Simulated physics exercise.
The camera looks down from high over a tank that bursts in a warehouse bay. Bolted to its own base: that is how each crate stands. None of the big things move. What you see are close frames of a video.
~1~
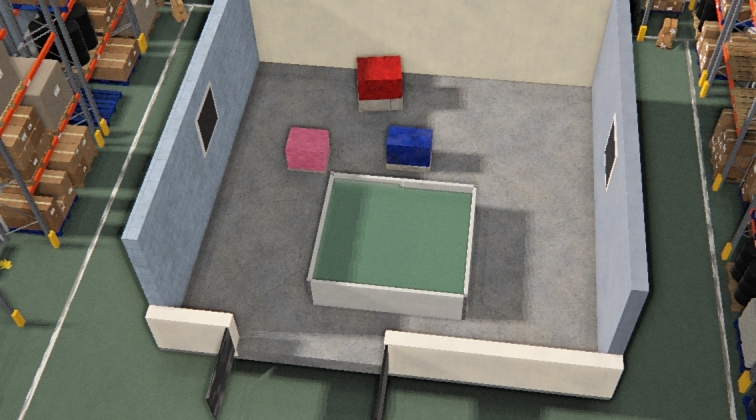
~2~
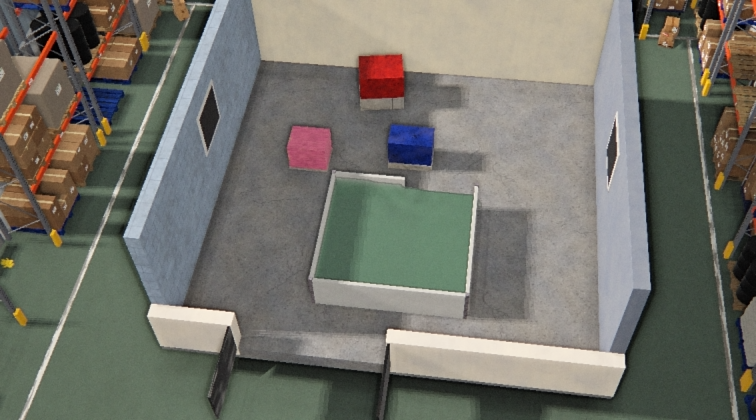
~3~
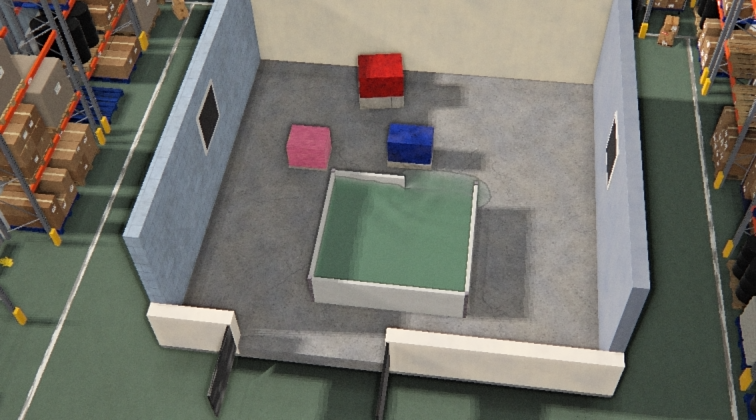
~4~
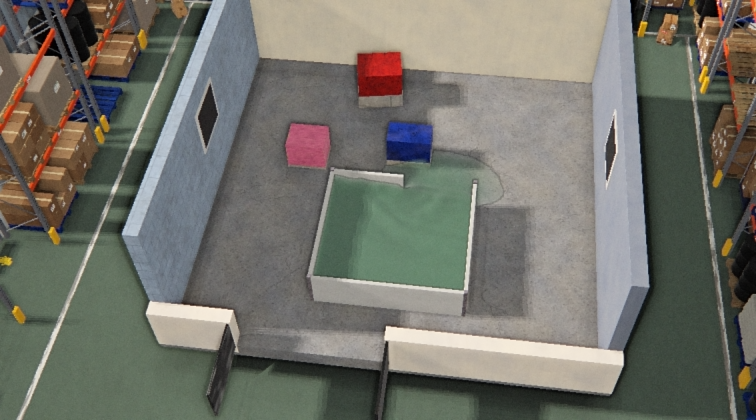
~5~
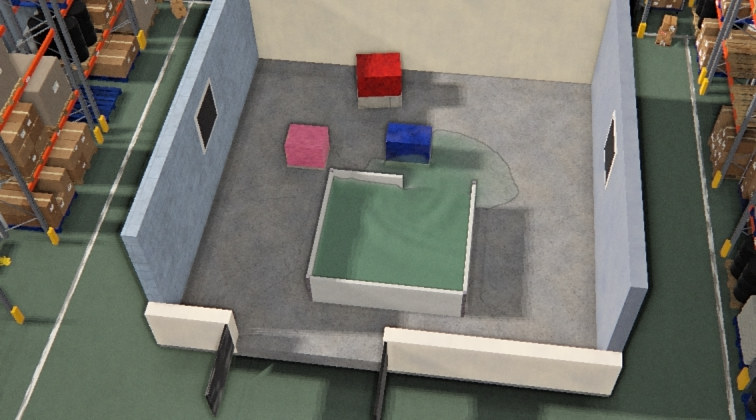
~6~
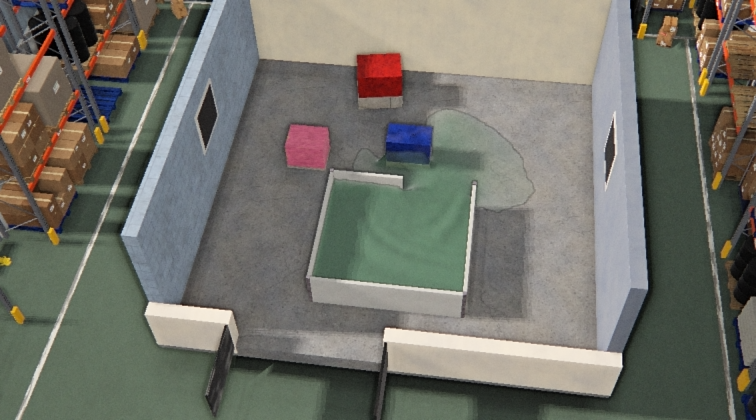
Water pouring through a gap in the far side of a walled tank, spreading across the floor around a blue crate.
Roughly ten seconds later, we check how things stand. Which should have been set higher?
Outcome: The red crate is left dry; the pink crate is left wet; the blue crate is left wet.
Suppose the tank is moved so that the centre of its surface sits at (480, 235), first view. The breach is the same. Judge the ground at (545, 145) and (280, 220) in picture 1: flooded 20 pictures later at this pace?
The first is wetted, and then the second is not reached.
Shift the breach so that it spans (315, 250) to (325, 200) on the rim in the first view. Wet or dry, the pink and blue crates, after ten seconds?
The pink crate is reached; the blue crate is not reached.
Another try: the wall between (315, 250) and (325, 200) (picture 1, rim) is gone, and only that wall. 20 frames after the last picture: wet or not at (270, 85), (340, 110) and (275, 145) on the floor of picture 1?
Point one: Reached. Point two: Reached. Point three: Reached.
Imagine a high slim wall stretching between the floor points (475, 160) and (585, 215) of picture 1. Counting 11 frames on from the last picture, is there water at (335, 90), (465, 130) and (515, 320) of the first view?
In that order: Clear, awash, free of water.
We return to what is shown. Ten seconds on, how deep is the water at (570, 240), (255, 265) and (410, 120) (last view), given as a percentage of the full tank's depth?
First spot roughly 8 %, second 6 %, third 10 %.
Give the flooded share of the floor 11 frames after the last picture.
That comes to about 40 per cent.
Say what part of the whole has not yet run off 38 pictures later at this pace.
I'd say around 100 per cent.
A moment on, water covers 25 % of the floor; the red crate not reached, the pink crate water round its plinth, the blue crate water round its plinth.
Next, water covers 40 % of the floor; the red crate water round its plinth, the pink crate water round its plinth, the blue crate water round its plinth.
Then, water covers 50 % of the floor; the red crate water round its plinth, the pink crate water round its plinth, the blue crate water round its plinth.
Later, water covers 85 % of the floor; the red crate water round its plinth, the pink crate water round its plinth, the blue crate water round its plinth.
In the end, water covers 100 % of the floor; the red crate stayed above the water, the pink crate was topped, the blue crate was topped.
